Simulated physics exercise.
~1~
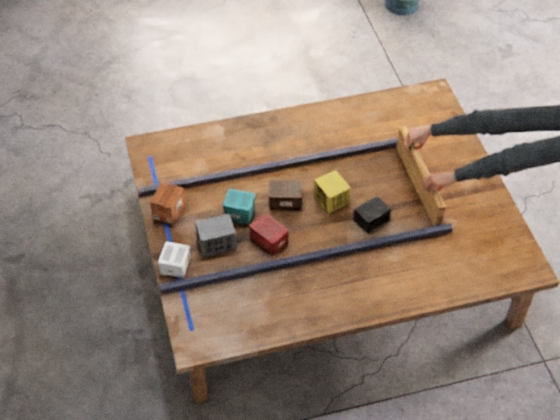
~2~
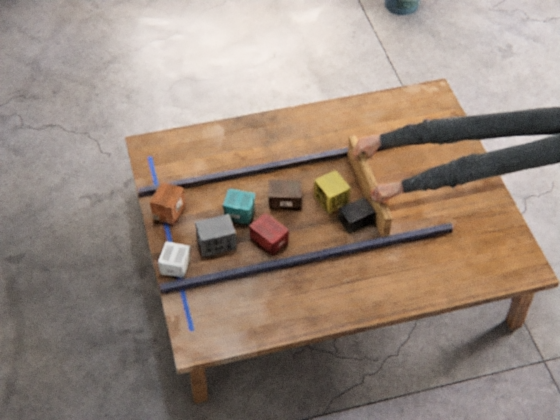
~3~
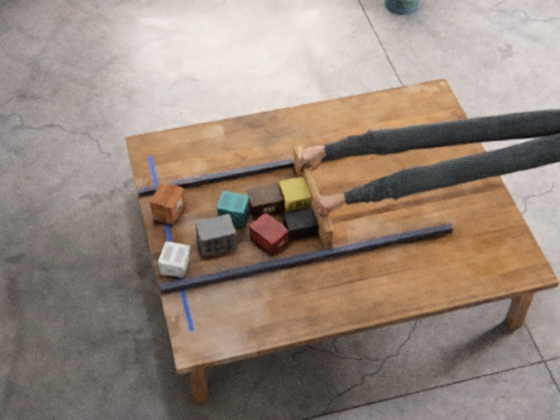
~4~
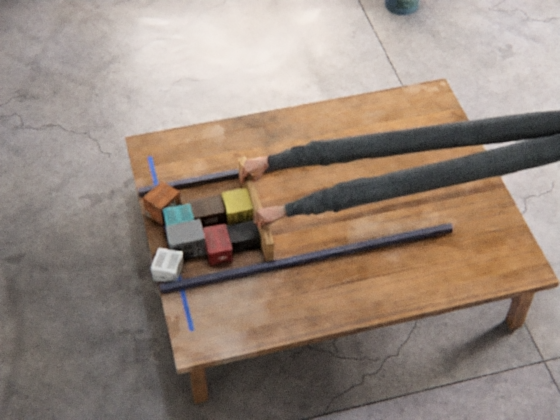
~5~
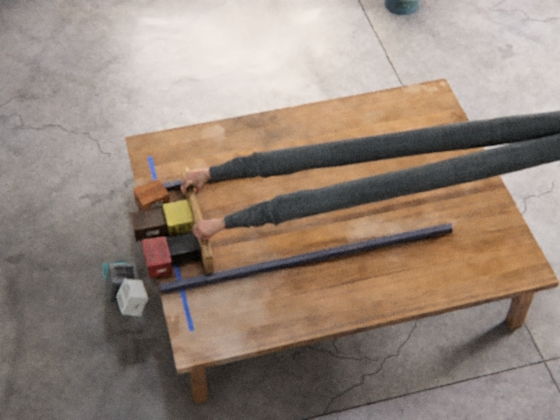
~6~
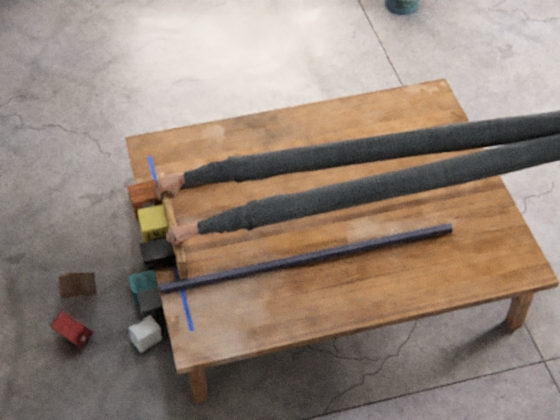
Eight small boxes sit between two dark rails on a low wooden table, seen from above on a cracked concrete floor, with a blue tape line near the table's left edge. Orange, white, grey, turquoise, red, brown, yellow and black boxes lie scattered leftward of a wooden plank held by two dark-sleeved arms. The hands slide the plank left, gathering the black and yellow boxes, then bunching the rest together. Boxes spill over the left edge as it nears the tape. The plank ends at the tape, with five boxes fallen and the orange, yellow and black ones still at the edge.
